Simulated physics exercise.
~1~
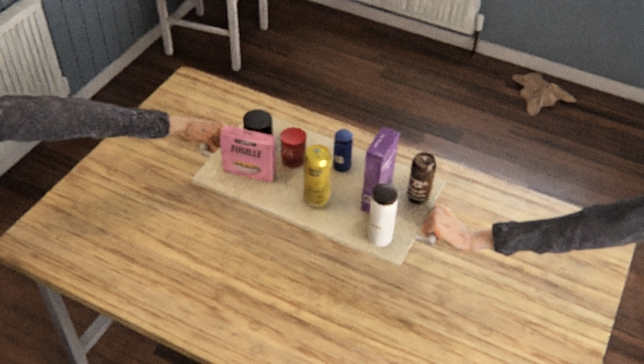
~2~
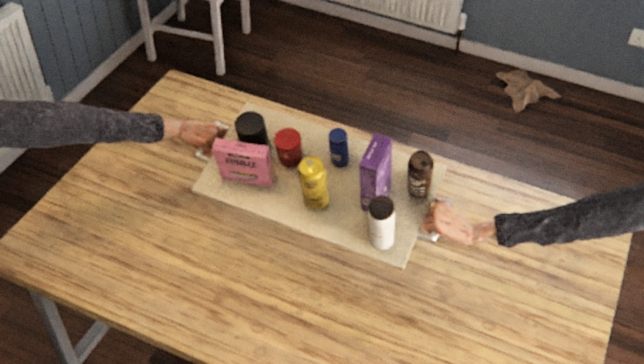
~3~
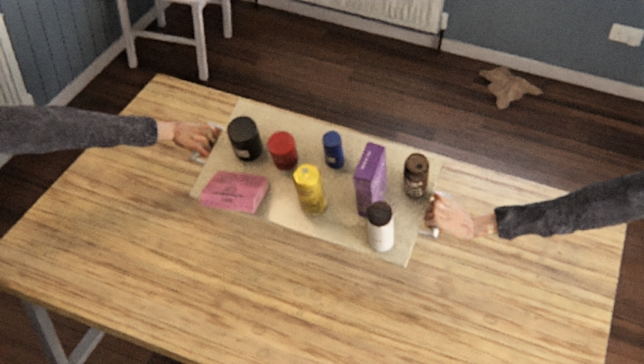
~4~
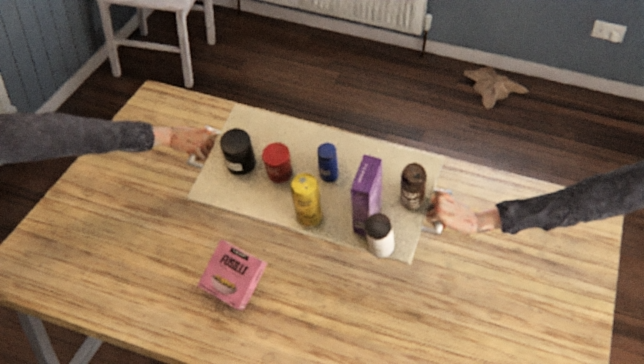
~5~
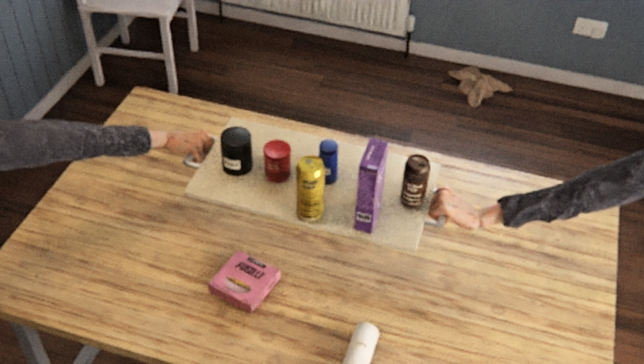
The video shows two hands tilting a rimless tray of assorted containers toward the viewer above a wooden table, then levelling it. The pink packet tips and slides off the near edge, followed by the white jar, while the purple packet, black jar and other items remain upright on the tray.
